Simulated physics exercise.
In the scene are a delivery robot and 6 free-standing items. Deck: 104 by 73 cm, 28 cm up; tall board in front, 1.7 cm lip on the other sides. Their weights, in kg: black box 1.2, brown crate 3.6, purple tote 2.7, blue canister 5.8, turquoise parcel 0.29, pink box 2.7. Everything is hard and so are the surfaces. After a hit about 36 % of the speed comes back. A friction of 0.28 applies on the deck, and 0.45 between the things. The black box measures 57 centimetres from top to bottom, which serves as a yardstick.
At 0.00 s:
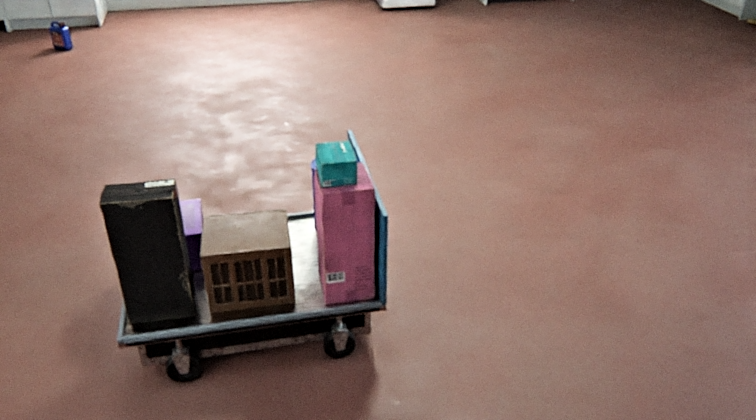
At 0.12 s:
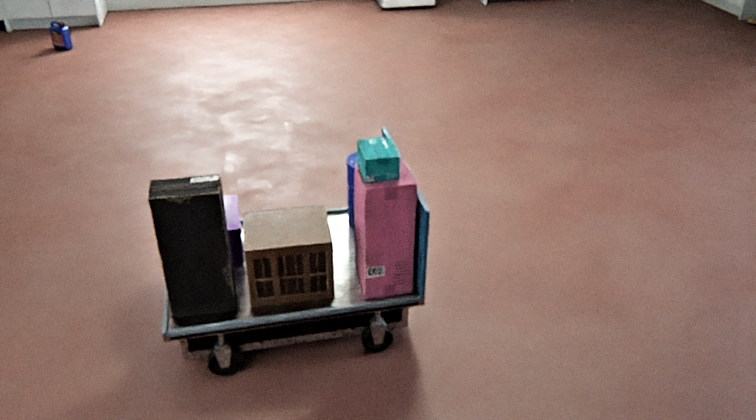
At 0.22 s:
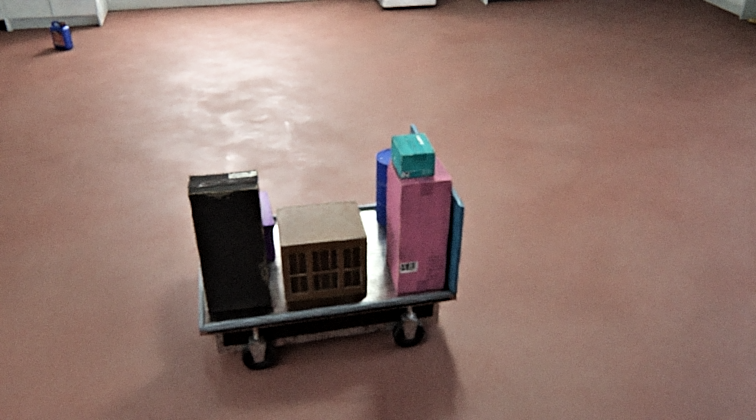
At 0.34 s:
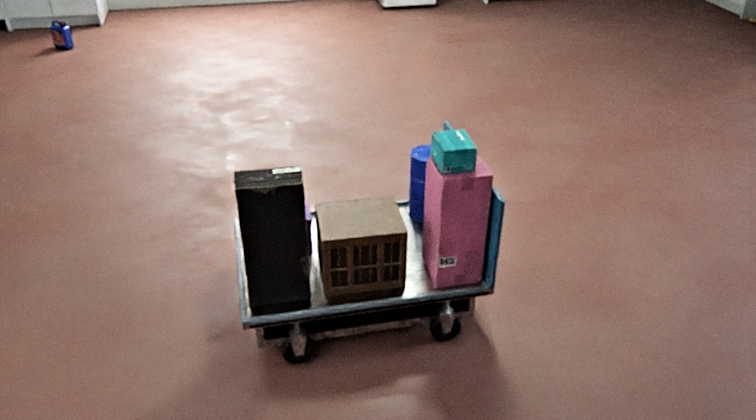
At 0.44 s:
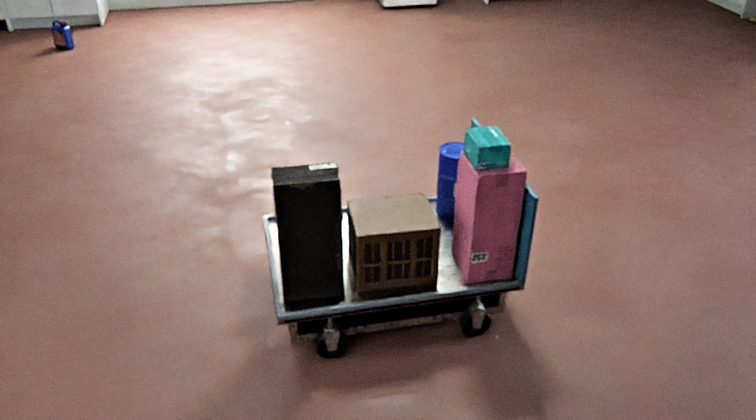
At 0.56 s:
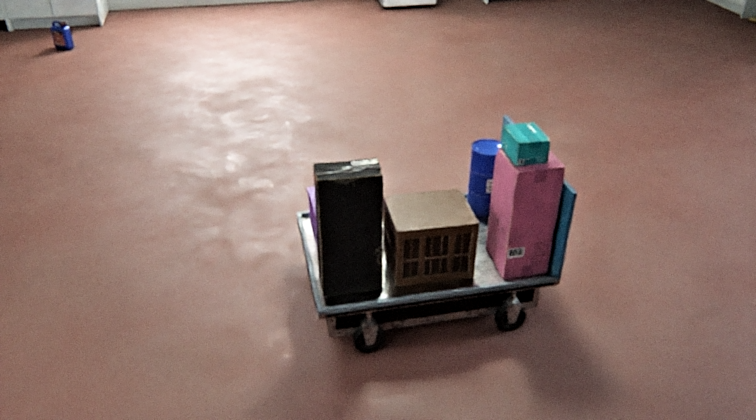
In the video, a wheeled cart carrying a black box, a brown crate, a purple tote, a blue canister, a pink box and a turquoise parcel rolls steadily rightward across a reddish floor, turning slightly as it moves.
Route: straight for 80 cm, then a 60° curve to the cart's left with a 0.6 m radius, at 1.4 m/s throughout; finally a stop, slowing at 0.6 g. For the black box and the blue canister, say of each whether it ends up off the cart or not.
Outcome: Black box: Lost; blue canister: Kept.
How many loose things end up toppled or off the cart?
The number is 3.
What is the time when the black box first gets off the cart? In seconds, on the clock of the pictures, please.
1.2 s, roughly.
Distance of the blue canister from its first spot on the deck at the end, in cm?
It ends up around 40 cm from its start.
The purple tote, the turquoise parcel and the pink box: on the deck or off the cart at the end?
Purple tote: Stays in bounds; turquoise parcel: Goes out of bounds; pink box: Goes out of bounds.
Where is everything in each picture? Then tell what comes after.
The first picture shows cart 0 cm along; black box (152, 253).
The second picture shows cart 17 cm along; turquoise parcel (378, 159); pink box (384, 228).
The third picture shows cart 31 cm along; brown crate (322, 250).
The fourth picture shows cart 48 cm along; turquoise parcel (453, 151); pink box (455, 219).
The fifth picture shows cart 62 cm along; brown crate (392, 241).
The sixth picture shows cart 78 cm along; black box (349, 229); blue canister (486, 178).
Around 0.86 s, cart 120 cm along, turned 24°; turquoise parcel now off the cart; blue canister shifted 25 cm near (542, 160); black box shifted 2 cm near (462, 211).
Around 1.16 s, cart 162 cm along, turned 58°; black box and pink box now off the cart; blue canister at 4° to upright near (540, 121); brown crate shifted 9 cm.
Around 1.46 s, cart 189 cm along, turned 60°; blue canister shifted 40 cm near (529, 98); brown crate shifted 10 cm; purple tote shifted 8 cm.
Around 1.76 s, cart 189 cm along, turned 60°, stopped; blue canister shifted 40 cm near (528, 98); purple tote shifted 19 cm; brown crate shifted 18 cm.
Finally (2.1 s), off the cart, black box, turquoise parcel and pink box; not toppled but over 10 cm from the start, brown crate, purple tote and blue canister. In the last view, black box near (618, 205), blue canister near (528, 98).
